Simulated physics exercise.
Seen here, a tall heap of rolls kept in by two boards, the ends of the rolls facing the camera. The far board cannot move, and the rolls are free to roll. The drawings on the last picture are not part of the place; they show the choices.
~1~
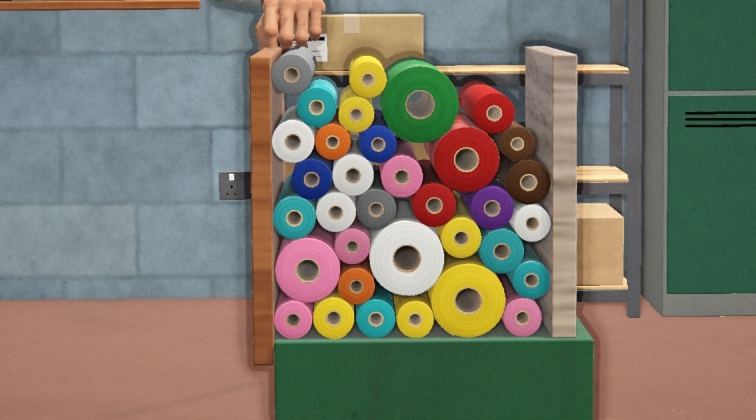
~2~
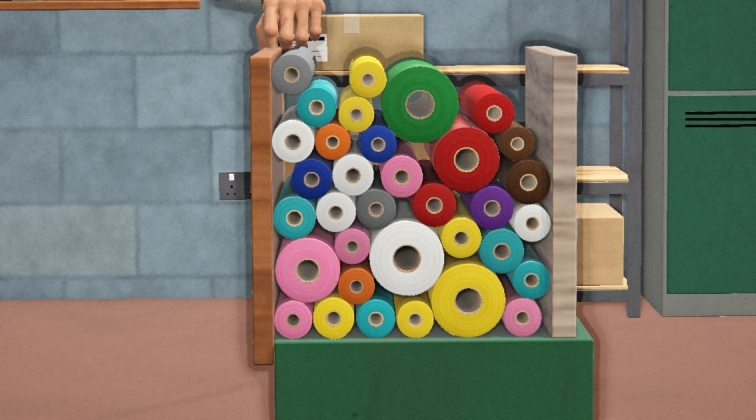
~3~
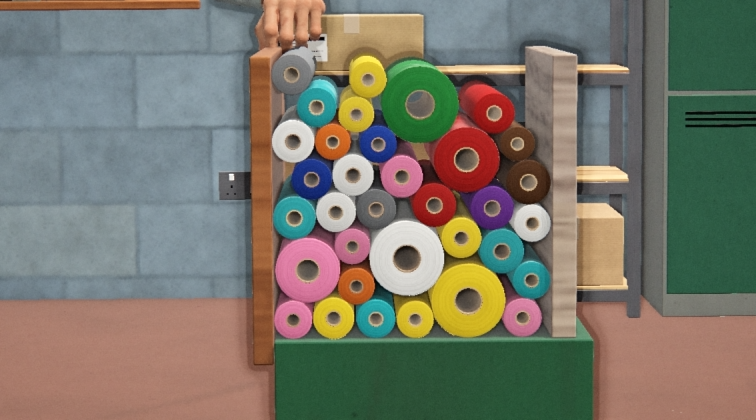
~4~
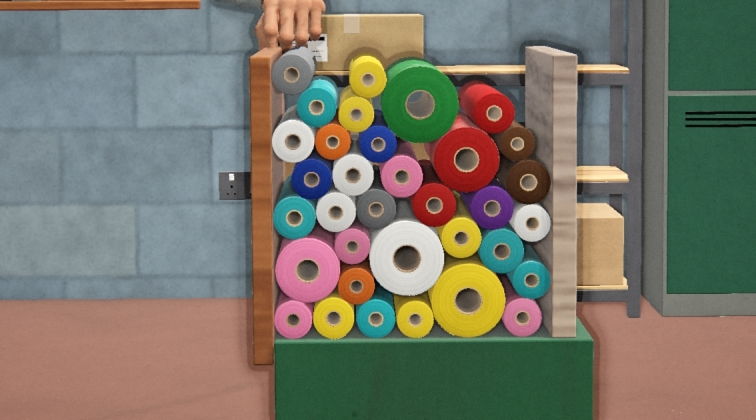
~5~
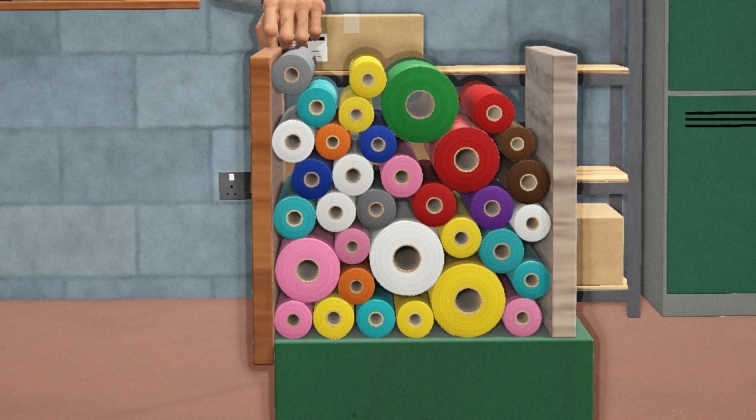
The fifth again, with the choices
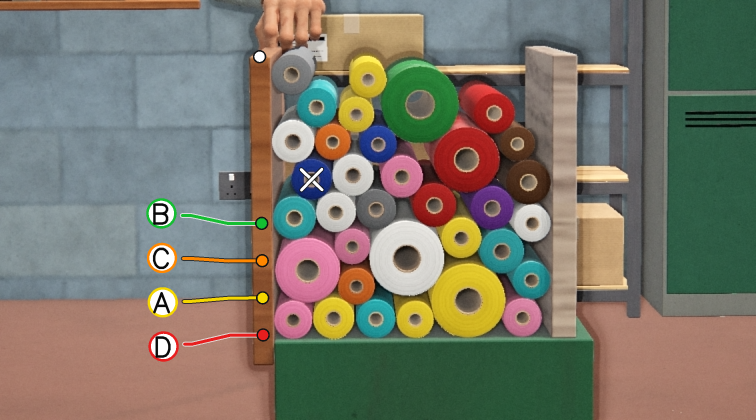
To begin with, a tall heap of colourful rolls sits between two upright boards on a green base, their ends facing the viewer, while a hand rests at the top left by a grey roll. The hand and the rolls then stay in place, with no visible movement through to the end.
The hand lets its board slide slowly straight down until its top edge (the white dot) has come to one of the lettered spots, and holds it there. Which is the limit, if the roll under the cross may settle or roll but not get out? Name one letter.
Down to B.
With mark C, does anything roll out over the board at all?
At C: Yes.
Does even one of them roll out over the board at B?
At B: Yes.
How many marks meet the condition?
One of the four.
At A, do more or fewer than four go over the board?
At A, more than four.
On the marked copy, A at (262, 298); B at (261, 223); C at (262, 261); D at (263, 335); the cross at (312, 180); the white dot at (259, 57).
Following B. Soon after the start, top of the board (271, 131).
Later, top of the board (272, 217).
In the end, top of the board (272, 222), three out over the board, the crossed one still inside.
As for the rest, A lets the crossed one out; C lets the crossed one out; D lets the crossed one out.
